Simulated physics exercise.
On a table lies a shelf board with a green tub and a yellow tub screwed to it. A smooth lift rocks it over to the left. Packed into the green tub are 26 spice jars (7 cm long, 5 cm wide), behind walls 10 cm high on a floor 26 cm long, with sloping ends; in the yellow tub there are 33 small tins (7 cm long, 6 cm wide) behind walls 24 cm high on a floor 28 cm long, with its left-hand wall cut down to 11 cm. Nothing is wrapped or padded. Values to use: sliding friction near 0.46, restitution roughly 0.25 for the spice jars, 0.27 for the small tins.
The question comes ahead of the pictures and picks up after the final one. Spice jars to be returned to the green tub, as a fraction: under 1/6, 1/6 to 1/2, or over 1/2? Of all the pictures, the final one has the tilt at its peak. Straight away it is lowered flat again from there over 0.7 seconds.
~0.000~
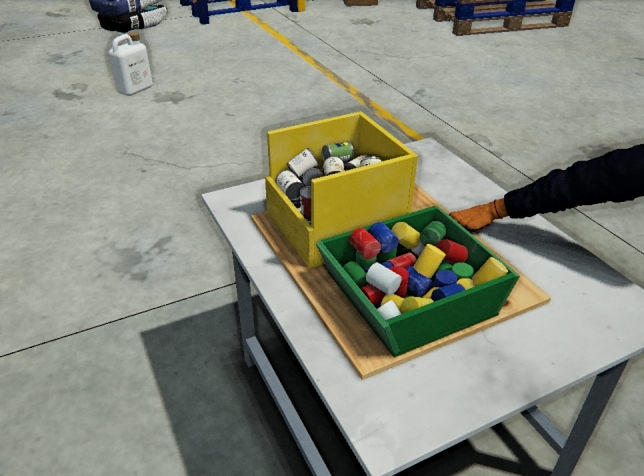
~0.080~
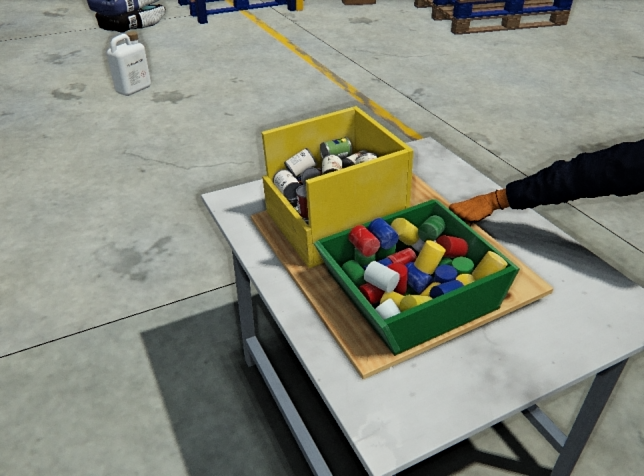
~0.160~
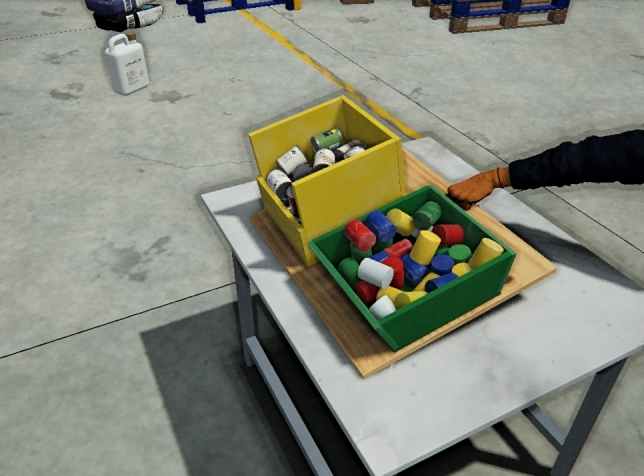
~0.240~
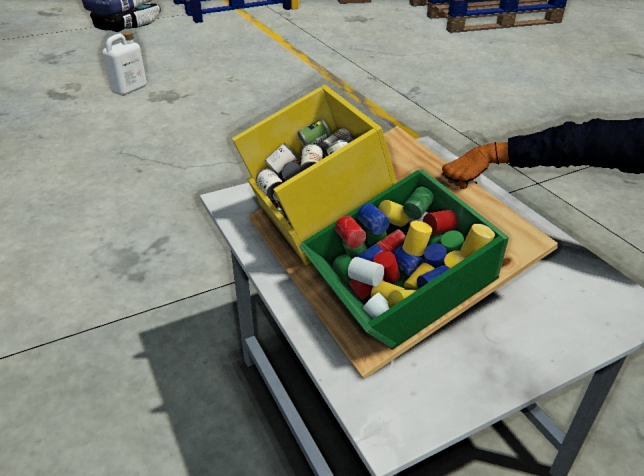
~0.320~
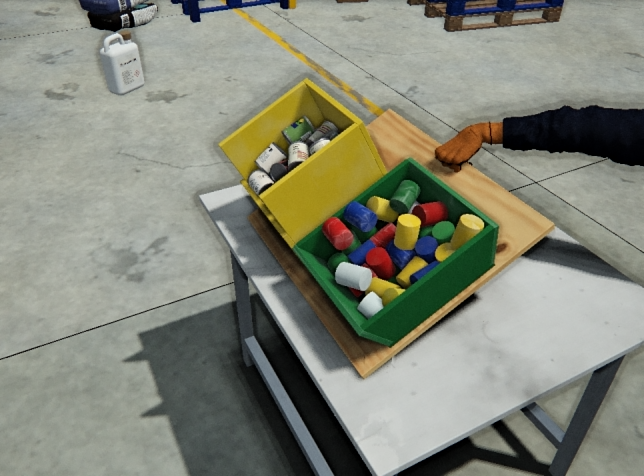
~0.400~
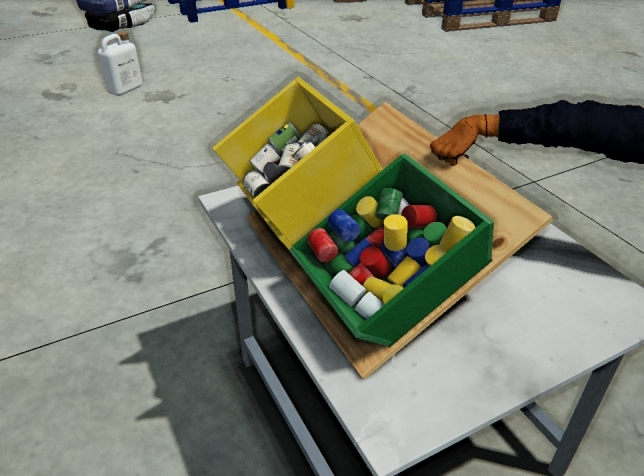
I expect fewer than a sixth of the pieces to get out.
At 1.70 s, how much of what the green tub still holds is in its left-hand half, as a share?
That comes to roughly 60 in a hundred.
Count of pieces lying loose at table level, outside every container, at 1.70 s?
I'd put it at close to 0.
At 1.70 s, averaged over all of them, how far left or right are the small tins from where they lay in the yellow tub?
I'd put it at close to 4 cm toward the left.
After 0.61 s, tilt 24°; green tub 26 in, 0 out and yellow tub 33 in, 0 out.
After 0.87 s, tilt 8°; green tub 26 in, 0 out and yellow tub 32 in, 1 out.
After 1.23 s, tilt 0°; green tub 26 in, 0 out and yellow tub 31 in, 2 out.
Final count (at 1.70 s), green tub 26 in, 0 out and yellow tub 31 in, 2 out. Asked share, 0 of 26, 0 per cent.
